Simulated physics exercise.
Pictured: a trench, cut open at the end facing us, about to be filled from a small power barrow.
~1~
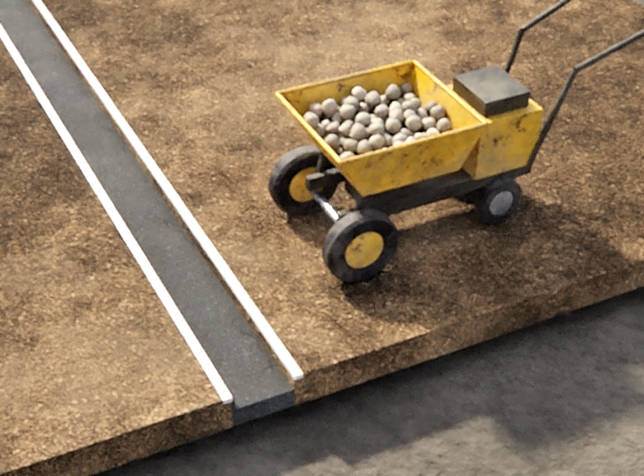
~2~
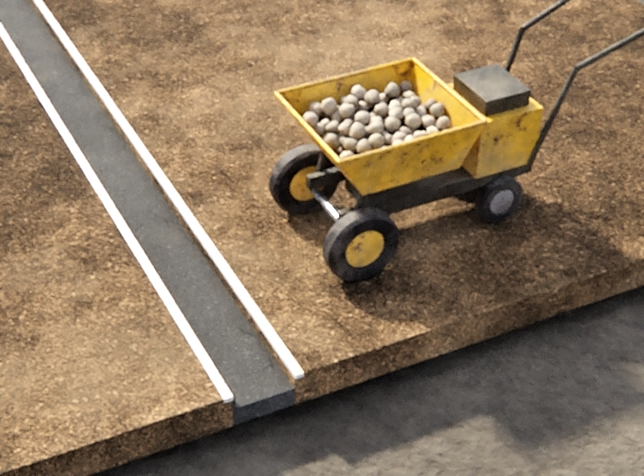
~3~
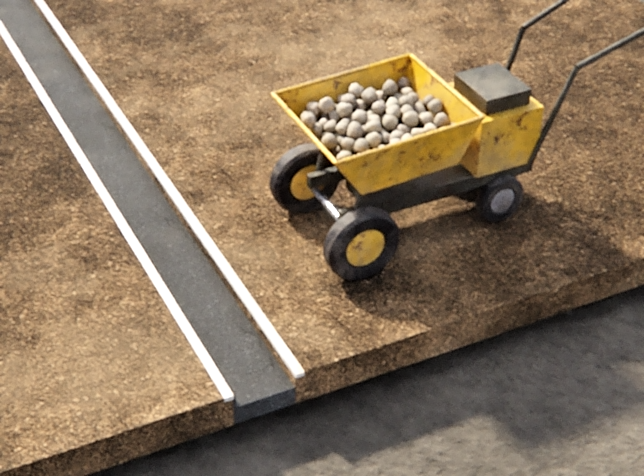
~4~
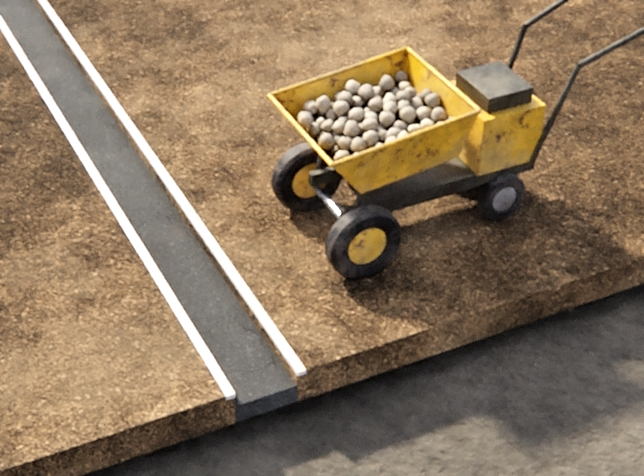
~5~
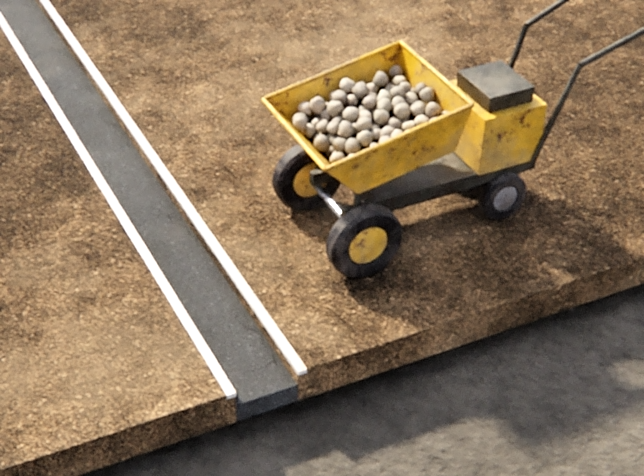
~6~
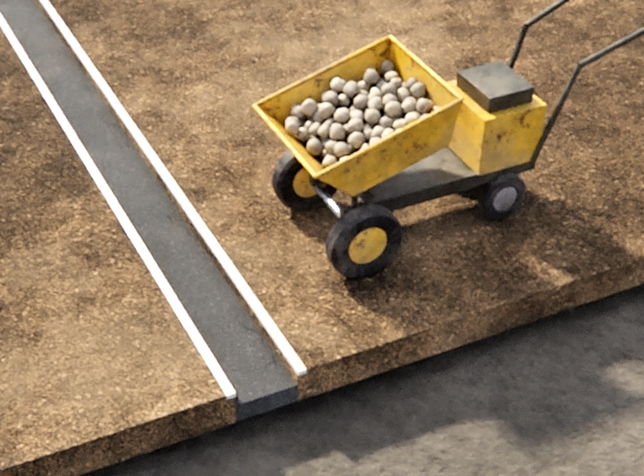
The clip opens on a yellow power barrow loaded with rounded pebbles, standing on brown ground to the right of a narrow, dark, white-edged trench. At first the skip barely moves; then it tilts gradually forward and to the left, its back lifting off the chassis while the wheels stay put.
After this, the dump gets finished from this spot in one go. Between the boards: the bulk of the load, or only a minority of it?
I predict the trench will catch most of it.
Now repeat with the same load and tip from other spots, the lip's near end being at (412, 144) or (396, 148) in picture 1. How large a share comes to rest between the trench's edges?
Around 20 % the first time and around 20 % the second.
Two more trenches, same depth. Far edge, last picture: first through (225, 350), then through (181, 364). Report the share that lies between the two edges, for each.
The first try lands around 50 %, the second around 80 %.
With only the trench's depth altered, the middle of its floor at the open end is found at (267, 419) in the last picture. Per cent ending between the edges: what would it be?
100 %, roughly.
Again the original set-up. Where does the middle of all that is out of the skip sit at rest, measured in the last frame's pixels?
Roughly at pixel (202, 279).
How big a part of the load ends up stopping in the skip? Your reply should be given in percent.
Some 20 per cent.
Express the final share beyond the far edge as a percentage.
That share comes out near 10 in a hundred.
Just after the last frame, skip tipped steeply; every one in the skip.
A moment on, skip tipped right over; the larger part in the skip; just a few short of the trench; roughly a quarter in or heaped over the trench; just a few beyond it; just a few falling.
Further on, skip tipped right over; roughly a quarter in the skip; just a few short of the trench; roughly two thirds in or heaped over the trench; about a tenth beyond it.
When it is over, skip tipped right over; roughly a quarter in the skip; just a few short of the trench; roughly two thirds in or heaped over the trench; about a tenth beyond it.
